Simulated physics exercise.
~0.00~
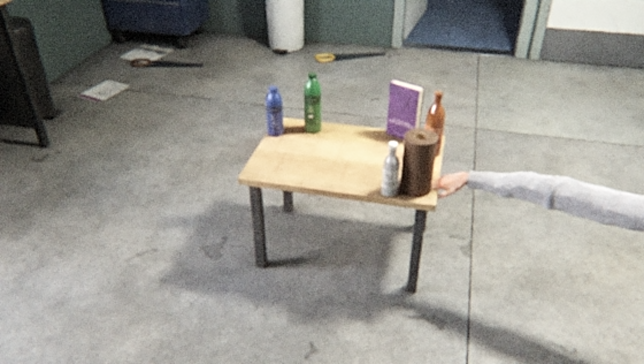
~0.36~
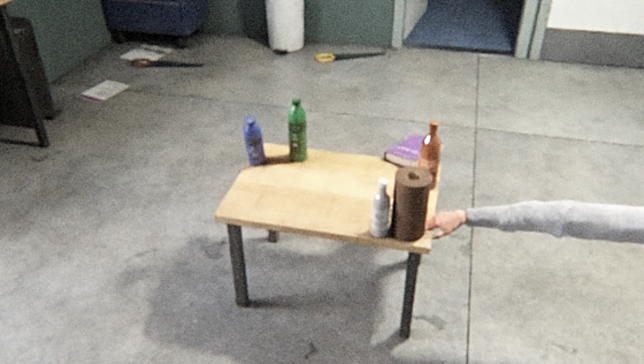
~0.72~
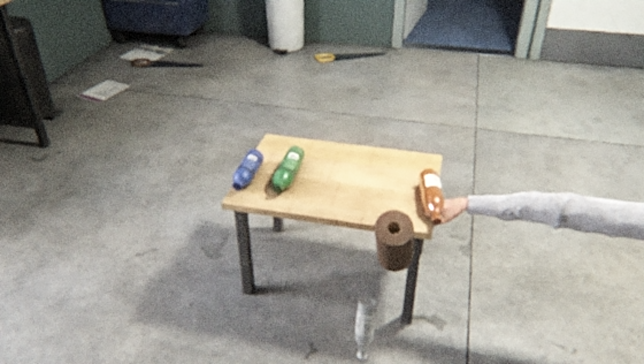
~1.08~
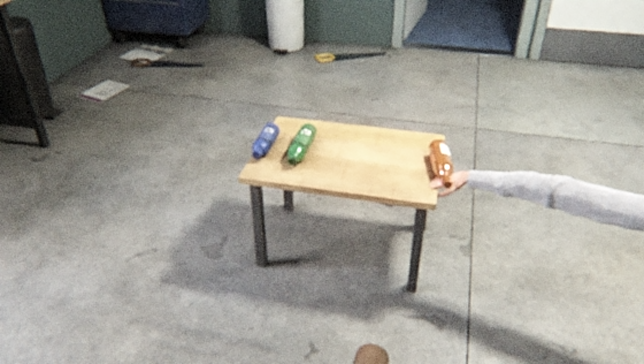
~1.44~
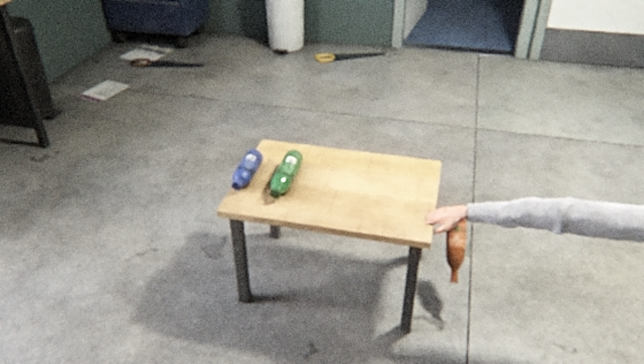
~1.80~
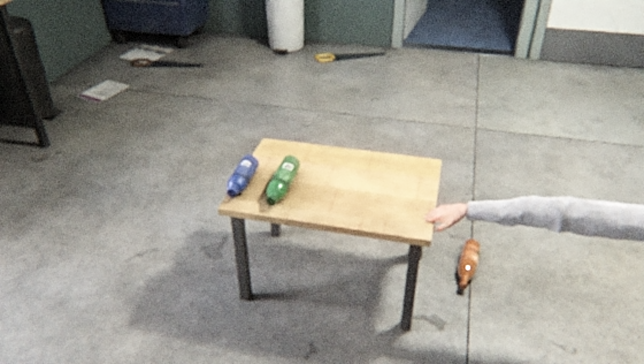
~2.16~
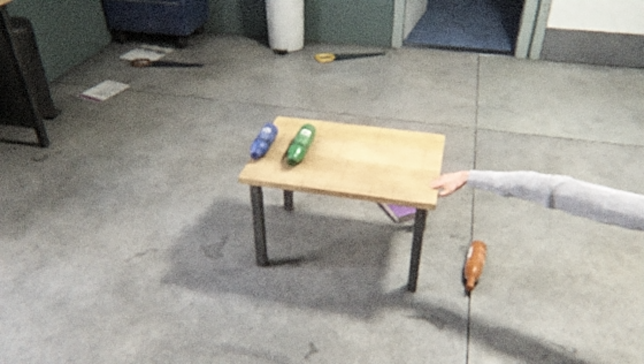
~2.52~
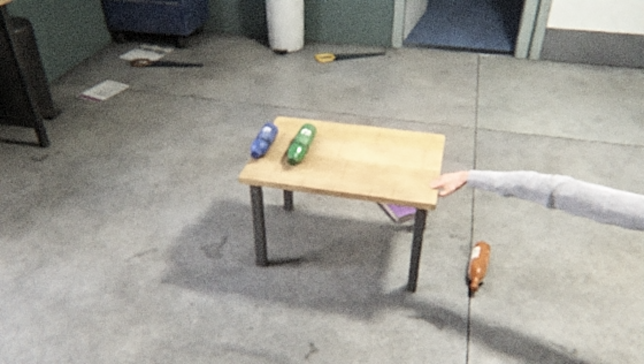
A hand jerked a small wooden table back and forth, knocking over the bottles and sending the white bottle, brown roll, purple book and finally the orange bottle to the floor, while the blue and green bottles ended up lying on top.
